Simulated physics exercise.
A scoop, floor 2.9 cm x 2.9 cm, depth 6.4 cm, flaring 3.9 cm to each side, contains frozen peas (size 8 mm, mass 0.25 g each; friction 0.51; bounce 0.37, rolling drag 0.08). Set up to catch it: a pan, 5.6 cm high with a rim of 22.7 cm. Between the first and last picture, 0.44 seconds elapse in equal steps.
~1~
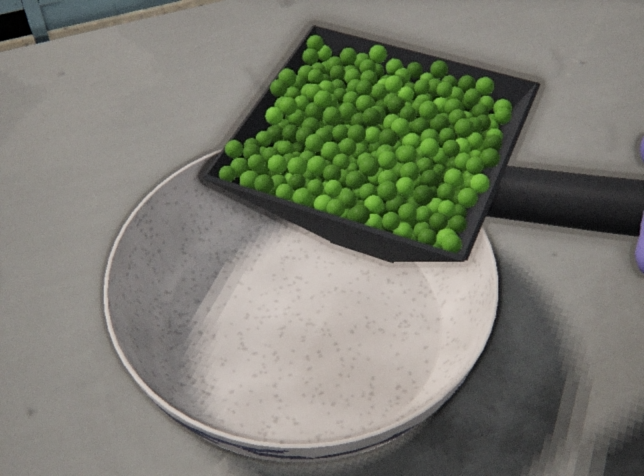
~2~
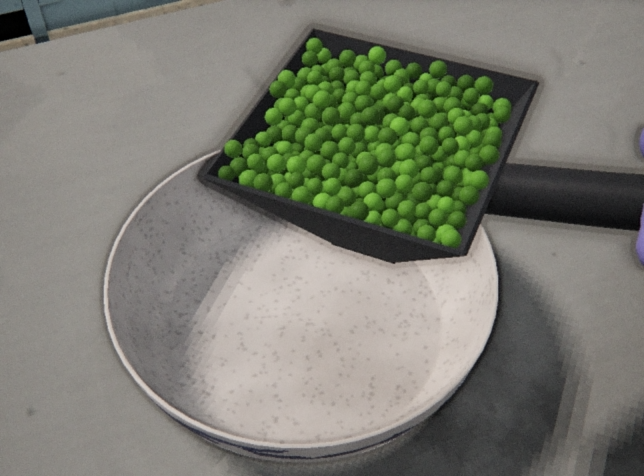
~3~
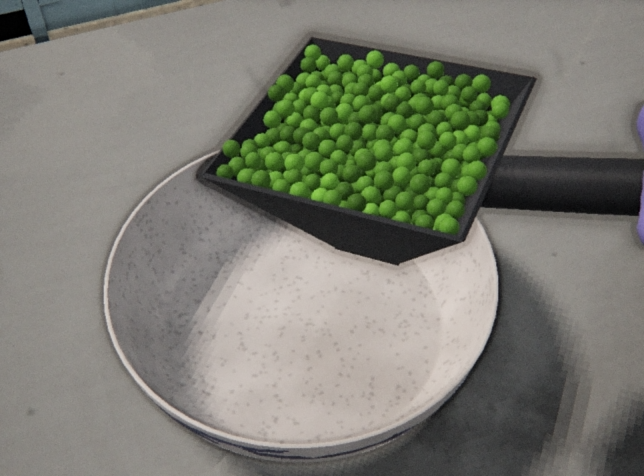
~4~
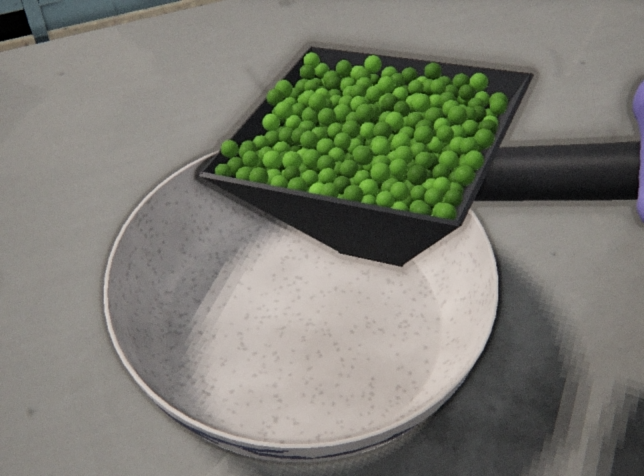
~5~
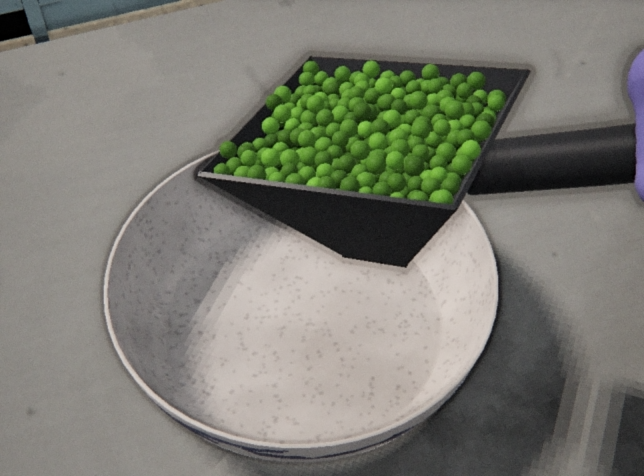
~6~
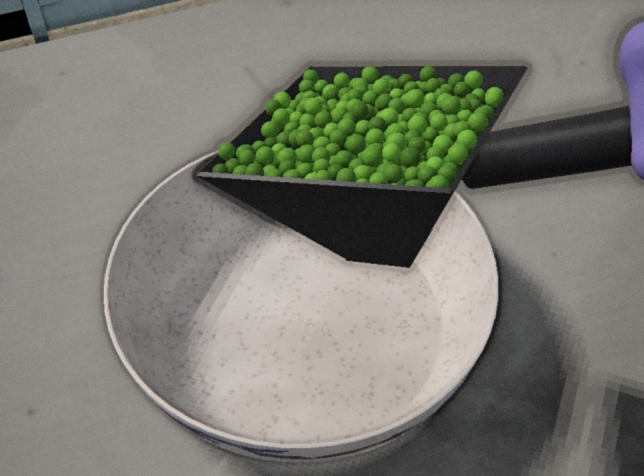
In the video, a black square scoop heaped with green peas is held by its handle above a speckled white pan on a gray surface, then gradually tilts while the peas remain in it and the pan stays still.
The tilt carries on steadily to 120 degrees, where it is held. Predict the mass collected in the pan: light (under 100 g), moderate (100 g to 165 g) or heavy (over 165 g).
Haul: Sizeable.
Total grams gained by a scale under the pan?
Around 180 g.
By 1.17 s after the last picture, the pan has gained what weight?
Logged value, approx.: 130 g.
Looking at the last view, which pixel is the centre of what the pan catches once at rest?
(299, 276), roughly.
Then, 0.64 s after the last picture, tilt 53 degrees; 0 g in the pan, scoop holds 100 %.
Then, 1.17 s after the last picture, tilt 81 degrees; 125 g in the pan, scoop holds 20 %.
Then, 1.65 s after the last picture, tilt 106 degrees; 180 g in the pan, scoop holds 0 %.
Then, 2.12 s after the last picture, tilt 120 degrees; 180 g in the pan, scoop holds 0 %.
In the end, 180 g in the pan, scoop holds 0 %.
